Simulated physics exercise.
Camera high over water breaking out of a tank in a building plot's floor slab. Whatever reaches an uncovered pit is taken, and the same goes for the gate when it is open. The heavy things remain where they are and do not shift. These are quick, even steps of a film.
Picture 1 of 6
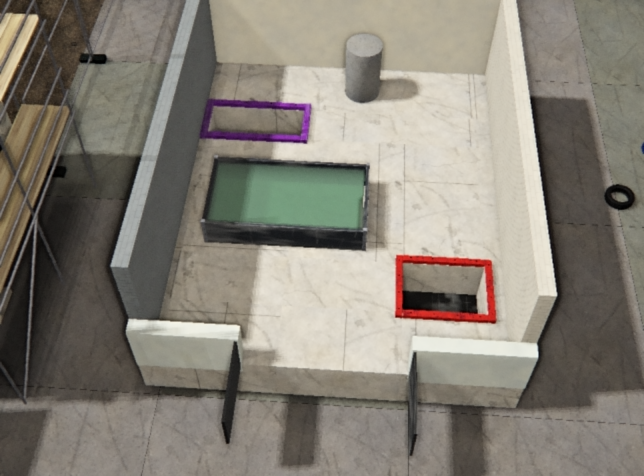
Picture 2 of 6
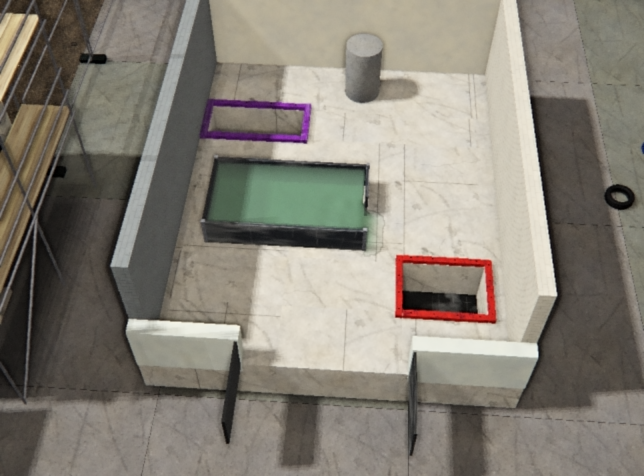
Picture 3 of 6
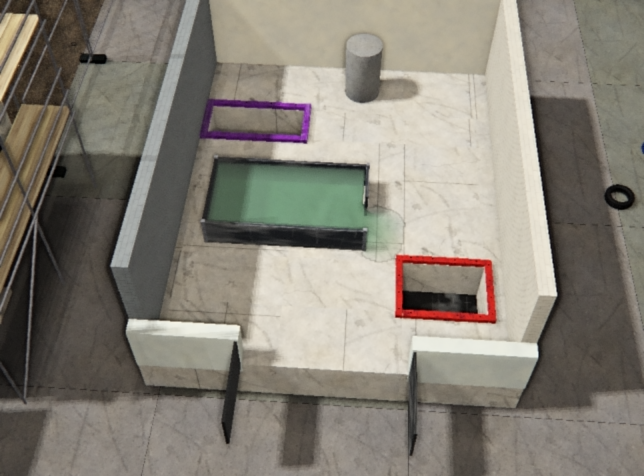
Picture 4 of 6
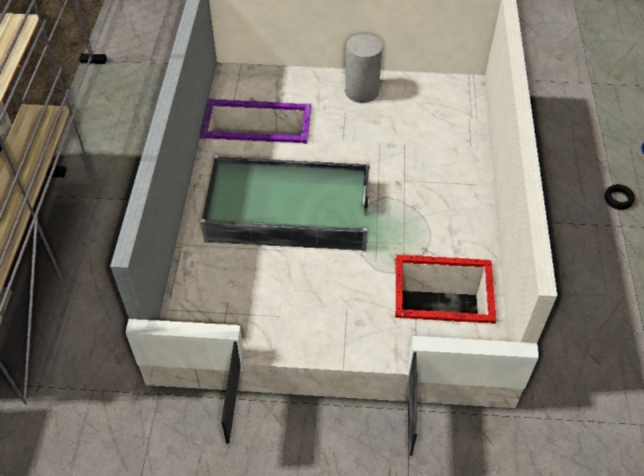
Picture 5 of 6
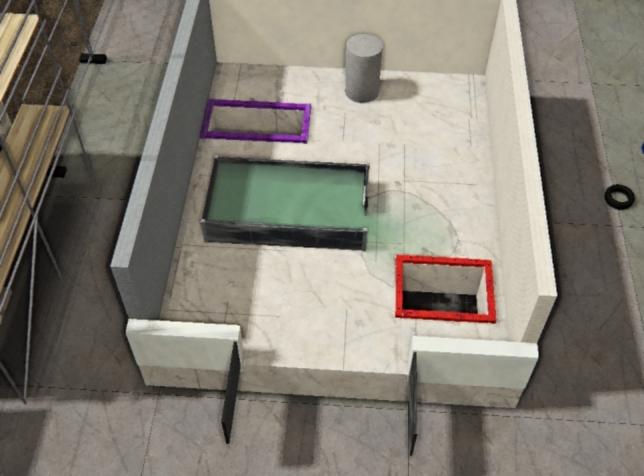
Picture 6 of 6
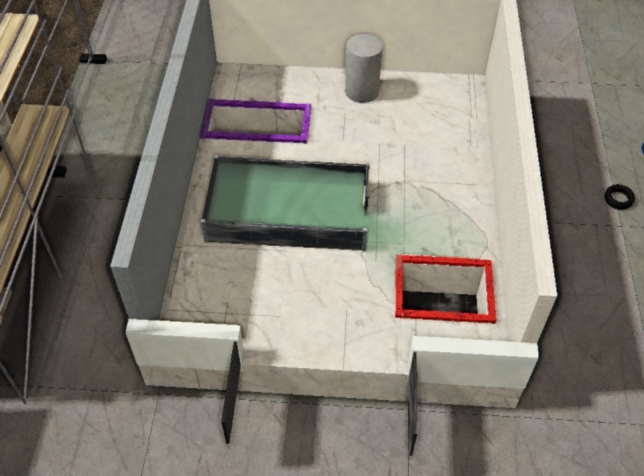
A walled building plot with a pale marble-like floor slab is seen from high above, looking down. A dark-framed tank of green water sits left of centre, with a purple-edged rectangular opening behind it, a grey cylinder at the back and a red-edged opening at front right. Water breaks out through the tank's right side and spreads rightward in a thin, widening sheet towards the red edge, while the camera stays still.
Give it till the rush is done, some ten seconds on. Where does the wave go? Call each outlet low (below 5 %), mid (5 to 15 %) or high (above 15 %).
Outlets - gate: Mid; purple pit: Low; red pit: Mid.
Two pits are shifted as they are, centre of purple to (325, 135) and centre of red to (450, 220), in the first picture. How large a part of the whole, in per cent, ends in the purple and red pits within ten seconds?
Purple has 0 parts of a hundred and red has 20.
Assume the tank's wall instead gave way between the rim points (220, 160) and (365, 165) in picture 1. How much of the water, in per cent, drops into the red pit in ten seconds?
The red pit gets 0 per cent.
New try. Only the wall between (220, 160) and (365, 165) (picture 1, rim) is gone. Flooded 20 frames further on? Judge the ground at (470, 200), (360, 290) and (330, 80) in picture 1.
Note, points one to three: Unreached / unreached / reached and soaked.
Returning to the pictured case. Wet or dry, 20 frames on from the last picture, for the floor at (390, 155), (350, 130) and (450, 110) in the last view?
Spared, spared, soaked.
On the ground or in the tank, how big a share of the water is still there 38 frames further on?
88 %.
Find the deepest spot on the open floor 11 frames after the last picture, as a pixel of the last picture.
Near (487, 255).
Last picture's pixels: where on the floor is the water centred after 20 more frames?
Close to (352, 213).
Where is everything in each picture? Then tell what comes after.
In the first picture, still water in the water tank at (288, 196).
In the second picture, the front is at (373, 251), out from the gap at (363, 227).
In the third picture, water pours out at (363, 227) and has run to (397, 221).
In the fourth picture, the front is at (425, 241), out from the gap at (363, 228).
In the fifth picture, water pours out at (363, 227) and has run to (452, 242).
In the sixth picture, the front is at (480, 246), out from the gap at (363, 227).
A moment on, water covers 15 % of the floor; the gate 0 %, the purple pit 0 %, the red pit 1 %.
Next, water covers 20 % of the floor; the gate 0 %, the purple pit 0 %, the red pit 3 %.
Then, water covers 35 % of the floor; the gate 2 %, the purple pit 0 %, the red pit 5 %.
Later, water covers 55 % of the floor; the gate 4 %, the purple pit 0 %, the red pit 7 %.
In the end, water covers 75 % of the floor; the gate 9 %, the purple pit 0 %, the red pit 8 %.
